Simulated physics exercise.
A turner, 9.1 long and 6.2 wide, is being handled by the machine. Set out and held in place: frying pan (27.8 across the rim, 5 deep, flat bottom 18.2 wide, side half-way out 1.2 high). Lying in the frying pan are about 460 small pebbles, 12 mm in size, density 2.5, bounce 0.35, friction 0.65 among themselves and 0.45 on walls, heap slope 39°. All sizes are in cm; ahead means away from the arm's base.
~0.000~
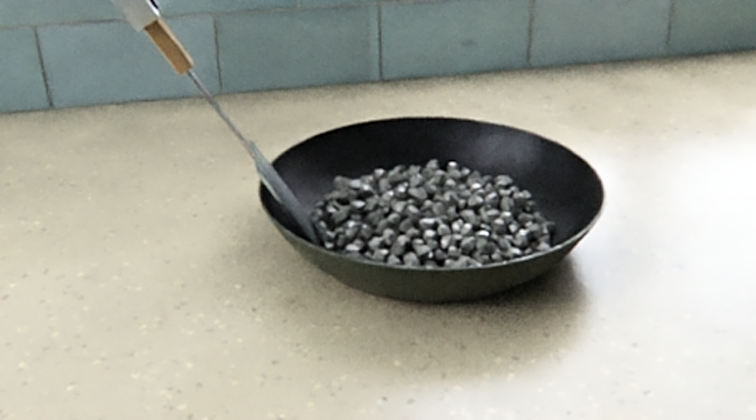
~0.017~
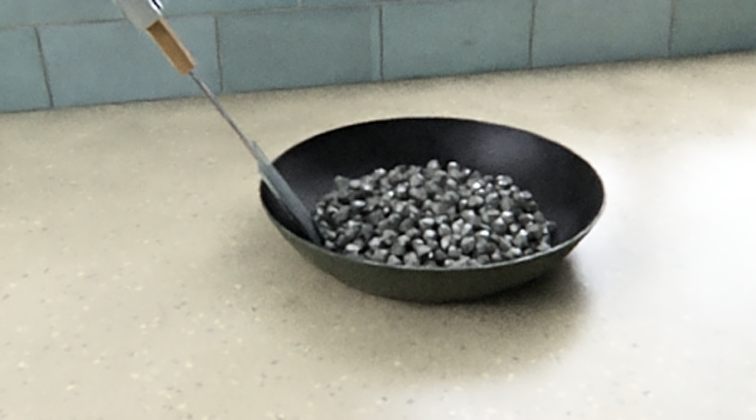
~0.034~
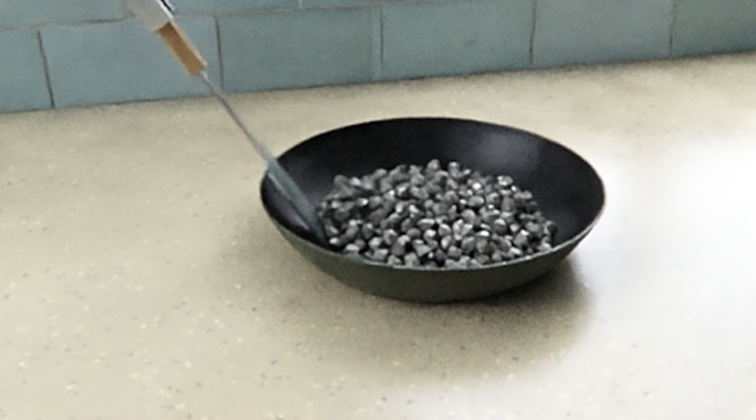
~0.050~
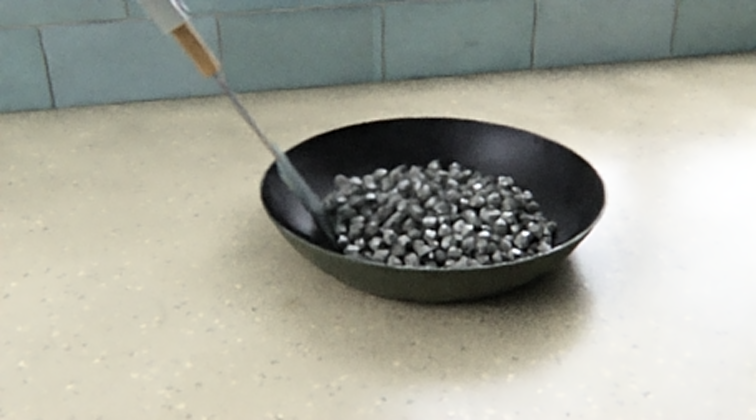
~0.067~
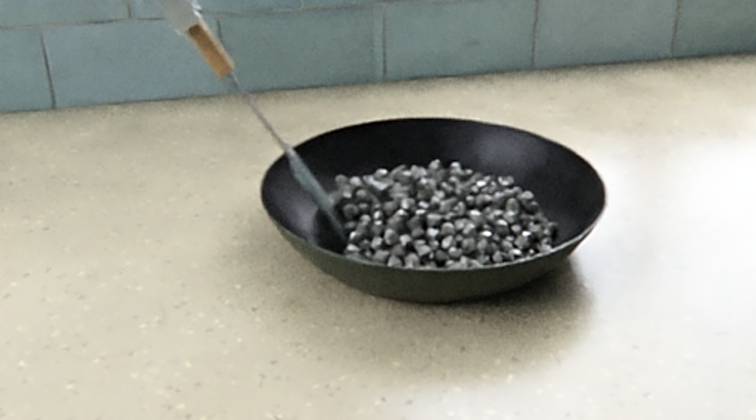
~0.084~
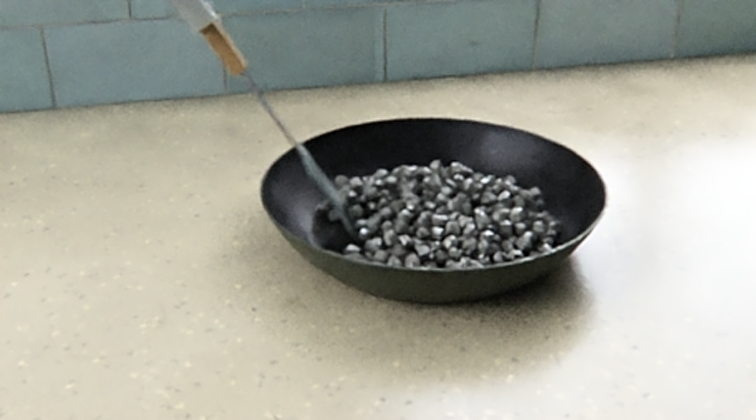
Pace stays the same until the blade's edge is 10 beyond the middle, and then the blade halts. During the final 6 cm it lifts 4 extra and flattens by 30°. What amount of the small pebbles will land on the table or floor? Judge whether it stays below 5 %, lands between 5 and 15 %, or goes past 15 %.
It lands between 5 and 15 %.
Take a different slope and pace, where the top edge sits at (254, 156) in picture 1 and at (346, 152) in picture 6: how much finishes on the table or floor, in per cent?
It works out to about 20 %, more or less.
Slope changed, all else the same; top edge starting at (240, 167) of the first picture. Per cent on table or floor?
About 5 per cent.
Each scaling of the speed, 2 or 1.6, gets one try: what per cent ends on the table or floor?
Roughly 20 per cent on the first try and 20 per cent on the second.
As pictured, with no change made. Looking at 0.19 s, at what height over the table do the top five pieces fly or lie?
Somewhere near 5 cm, I'd say.
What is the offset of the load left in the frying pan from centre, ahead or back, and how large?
It rests close to 4.0 centimetres ahead of centre.
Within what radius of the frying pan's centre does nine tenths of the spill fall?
I'd estimate close to 25 centimetres.
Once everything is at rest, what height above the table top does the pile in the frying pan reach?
Peak at rest, approximately 6.5 centimetres.
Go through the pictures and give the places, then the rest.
Turner top edge at (254, 156), sloping 60°; upper third of the load around (428, 209), from x 315 to 550, top at y 165; 455 in the frying pan, in the first picture.
Turner top edge at (256, 156), sloping 60°; upper third of the load around (428, 209), from x 320 to 550, top at y 165, in the second picture.
Turner top edge at (265, 157), sloping 60°; upper third of the load around (429, 208), from x 320 to 550, top at y 170, in the third picture.
Turner top edge at (278, 158), sloping 60°; upper third of the load around (425, 208), from x 325 to 550, top at y 170, in the fourth picture.
Turner top edge at (291, 157), sloping 60°; upper third of the load around (430, 205), from x 325 to 550, top at y 170, in the fifth picture.
Turner top edge at (303, 156), sloping 60°; upper third of the load around (435, 202), from x 325 to 555, top at y 170; 455 in the frying pan, in the sixth picture.
After 0.19 s, sloping 60°, highest piece 5 above the table; 455 in the frying pan.
After 0.29 s, sloping 51°, highest piece 7 above the table; 451 in the frying pan, 4 on the blade or in flight.
After 0.54 s, sloping 30°, highest piece 7 above the table; 412 in the frying pan, 39 on the table or floor, 4 on the blade or in flight.
After 1.59 s, sloping 30°, highest piece 6 above the table; 410 in the frying pan, 45 on the table or floor.
At rest, 410 in the frying pan, 45 on the table or floor. That is 10 % on the table or floor.
